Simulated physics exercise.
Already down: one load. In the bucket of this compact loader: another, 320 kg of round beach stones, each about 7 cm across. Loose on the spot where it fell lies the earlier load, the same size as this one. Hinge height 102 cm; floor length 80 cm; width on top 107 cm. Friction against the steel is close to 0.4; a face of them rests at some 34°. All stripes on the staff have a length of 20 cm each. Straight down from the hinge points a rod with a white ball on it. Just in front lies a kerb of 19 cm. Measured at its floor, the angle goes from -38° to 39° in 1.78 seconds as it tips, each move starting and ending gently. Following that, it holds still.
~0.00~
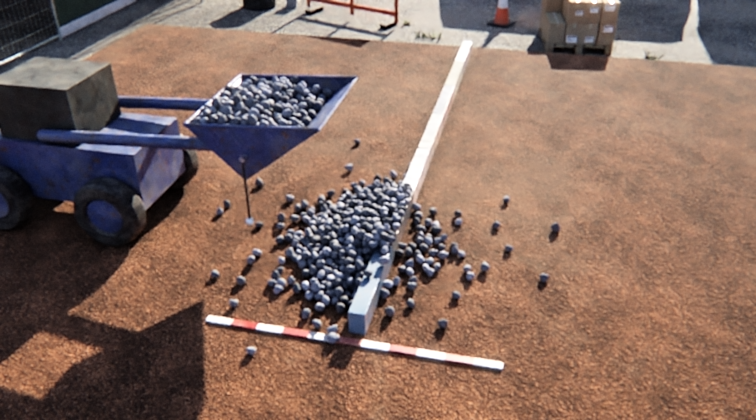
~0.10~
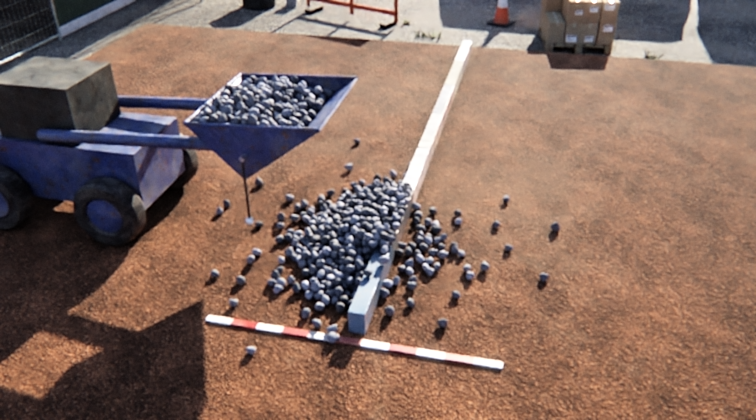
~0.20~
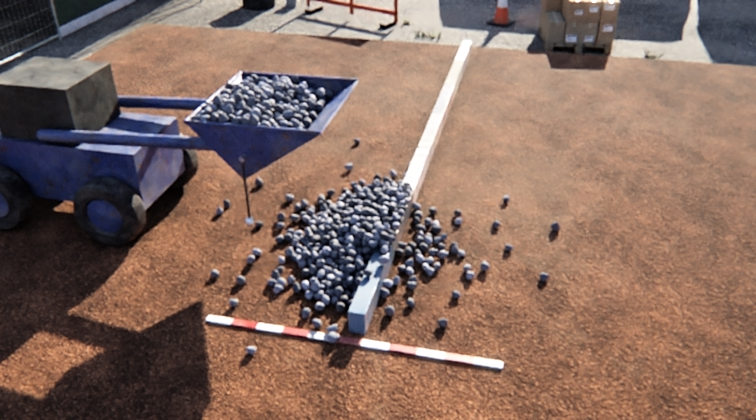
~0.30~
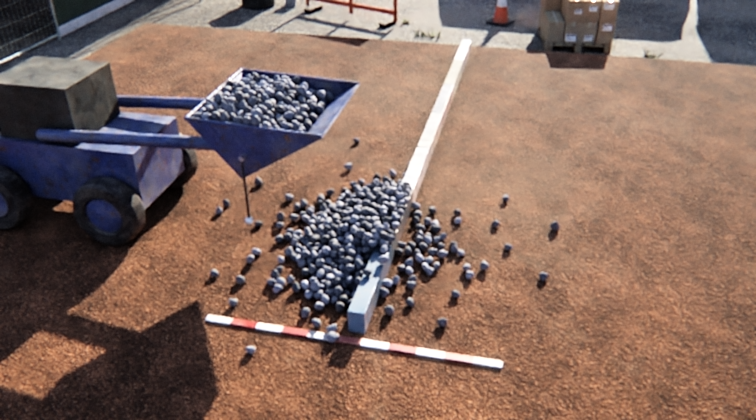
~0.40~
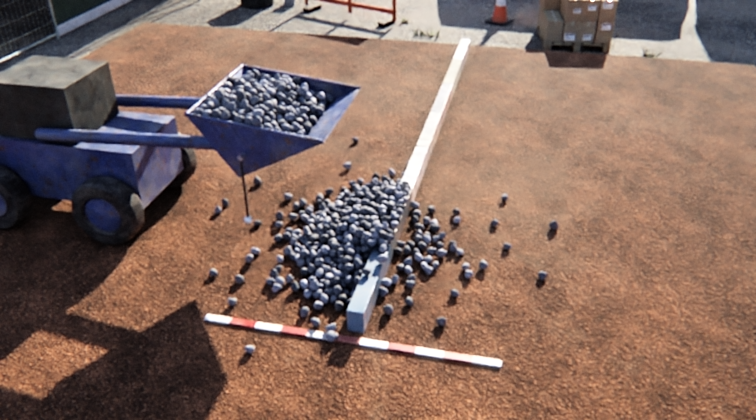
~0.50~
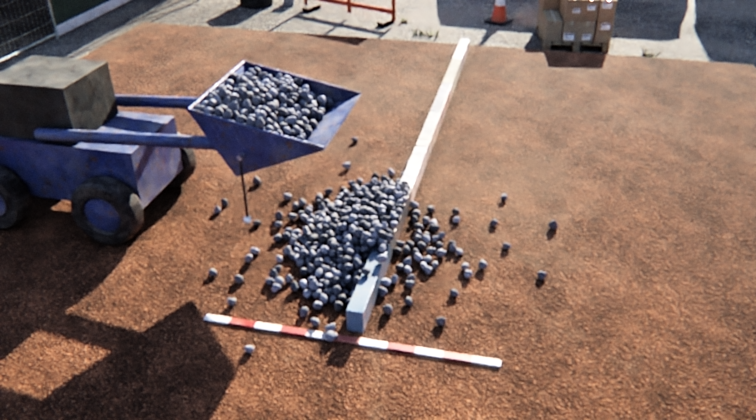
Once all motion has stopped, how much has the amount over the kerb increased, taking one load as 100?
It has increased by some 14 per cent.
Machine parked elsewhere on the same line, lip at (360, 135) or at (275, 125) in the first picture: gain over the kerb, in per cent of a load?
Case one about 65 %, case two about 0 %.
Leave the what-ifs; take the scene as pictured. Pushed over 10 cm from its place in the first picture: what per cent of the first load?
Close to 20 per cent.
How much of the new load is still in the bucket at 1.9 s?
Estimate: 20 % remaining inside, roughly.
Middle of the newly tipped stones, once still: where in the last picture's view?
I'd say close to (348, 222).
After 1.3 s the floor is at 27°; in per cent of one load, 91 in the bucket, 101 on this side of the kerb, 9 over the kerb; the foremost stones are at (502, 245).
After 1.9 s the floor is at 39°; in per cent of one load, 19 in the bucket, 168 on this side of the kerb, 14 over the kerb; the foremost stones are at (502, 245).
After 2.2 s the floor is at 39°; in per cent of one load, 0 in the bucket, 180 on this side of the kerb, 21 over the kerb; the foremost stones are at (502, 245).
After 4.7 s the floor is at 39°; in per cent of one load, 0 in the bucket, 178 on this side of the kerb, 23 over the kerb; the foremost stones are at (512, 238). Net gain over the kerb, 14.
